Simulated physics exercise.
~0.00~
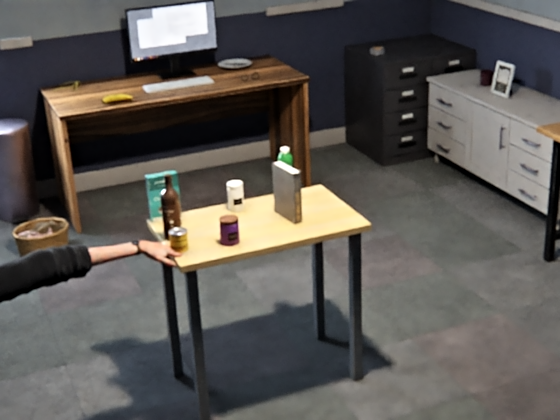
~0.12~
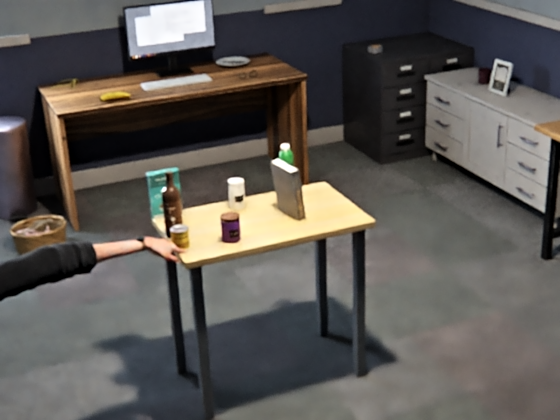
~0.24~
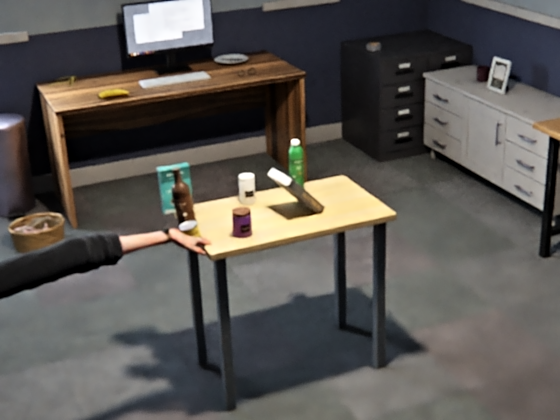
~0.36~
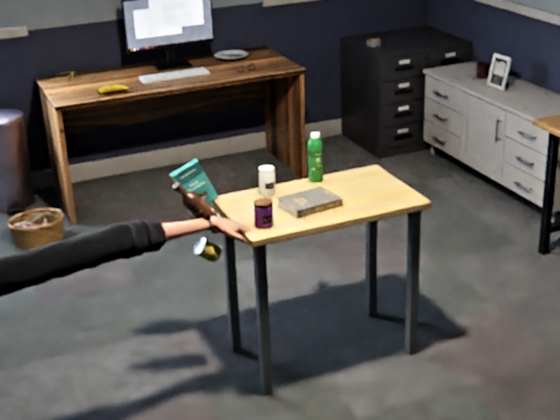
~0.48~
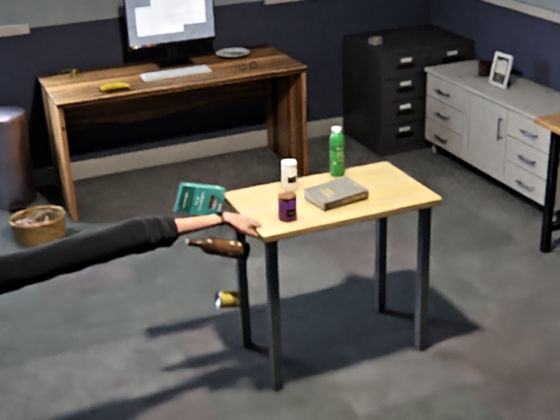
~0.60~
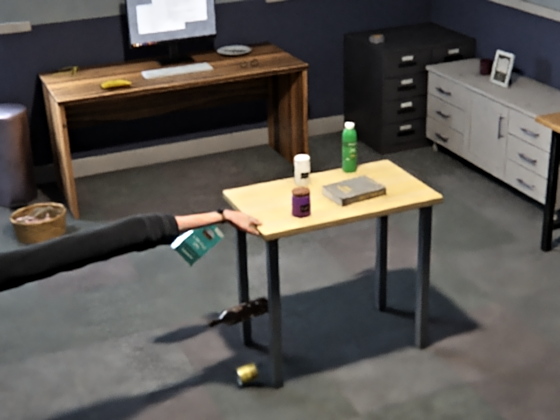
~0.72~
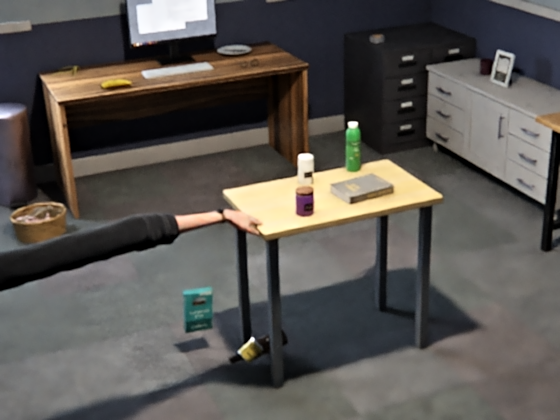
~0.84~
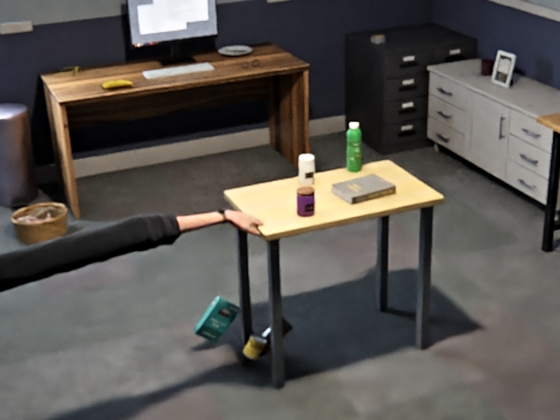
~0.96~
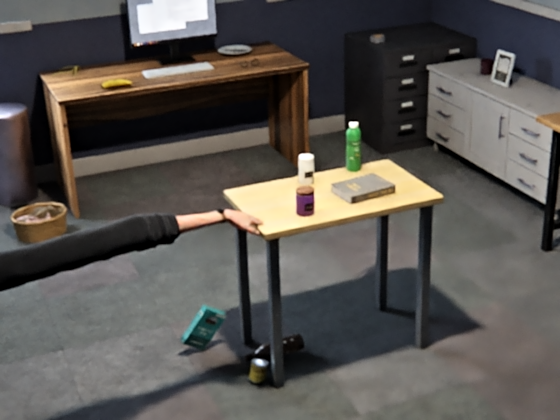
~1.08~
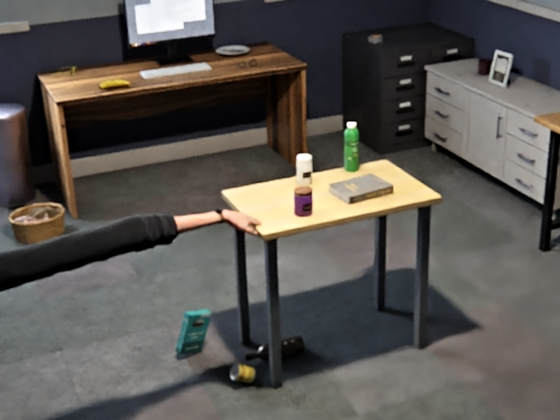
An arm reached in from the left and shoved a small light wooden table to the right, toppling a grey book onto its side as a brown bottle, a yellow tin and a turquoise packet fell to the floor, while two jars and a green bottle stayed standing.
